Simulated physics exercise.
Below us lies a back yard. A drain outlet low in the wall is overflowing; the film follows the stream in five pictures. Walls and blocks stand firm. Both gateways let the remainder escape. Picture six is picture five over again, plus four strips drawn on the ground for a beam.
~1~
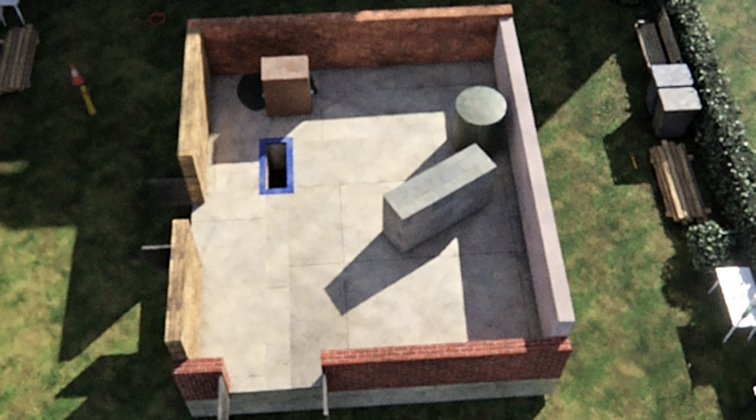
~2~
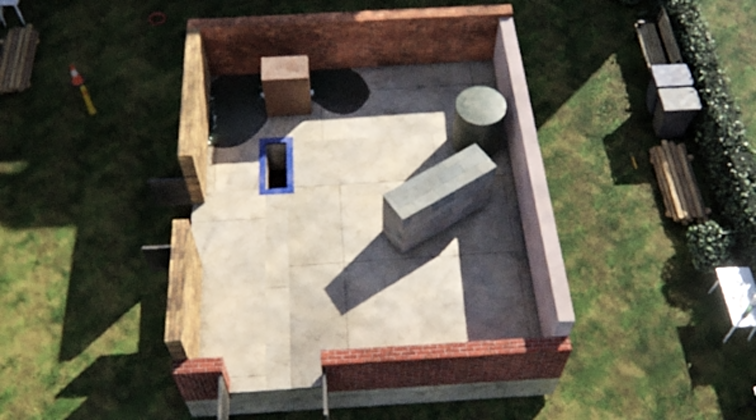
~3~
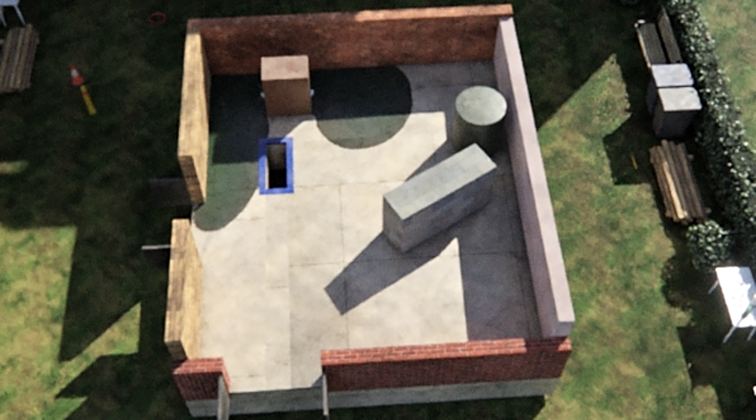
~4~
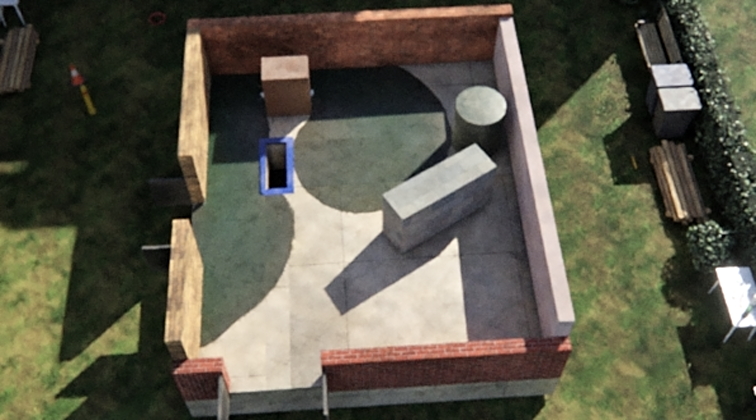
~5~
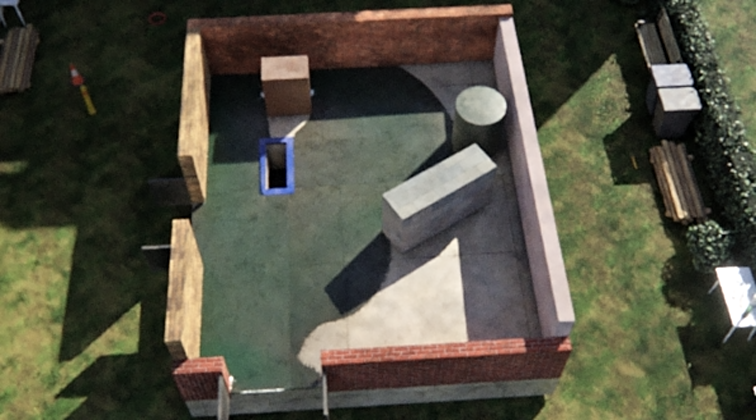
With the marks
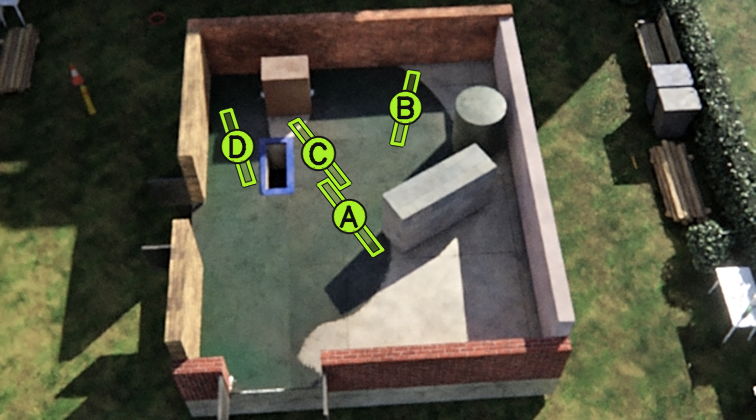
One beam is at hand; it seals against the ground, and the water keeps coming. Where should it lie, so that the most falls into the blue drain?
Spot D.
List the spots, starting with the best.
The order is D, A, B, C.
On the marked copy, A from (323, 182) to (377, 252); B from (397, 144) to (413, 72); C from (294, 121) to (344, 185); D from (226, 111) to (249, 183).
If A is chosen, about 26 % of the stream runs into the blue drain, about 73 % out by the gates.
If B is chosen, about 12 % of the stream runs into the blue drain, about 88 % out by the gates.
If C is chosen, about 8 % of the stream runs into the blue drain, about 92 % out by the gates.
If D is chosen, about 33 % of the stream runs into the blue drain, about 66 % out by the gates.
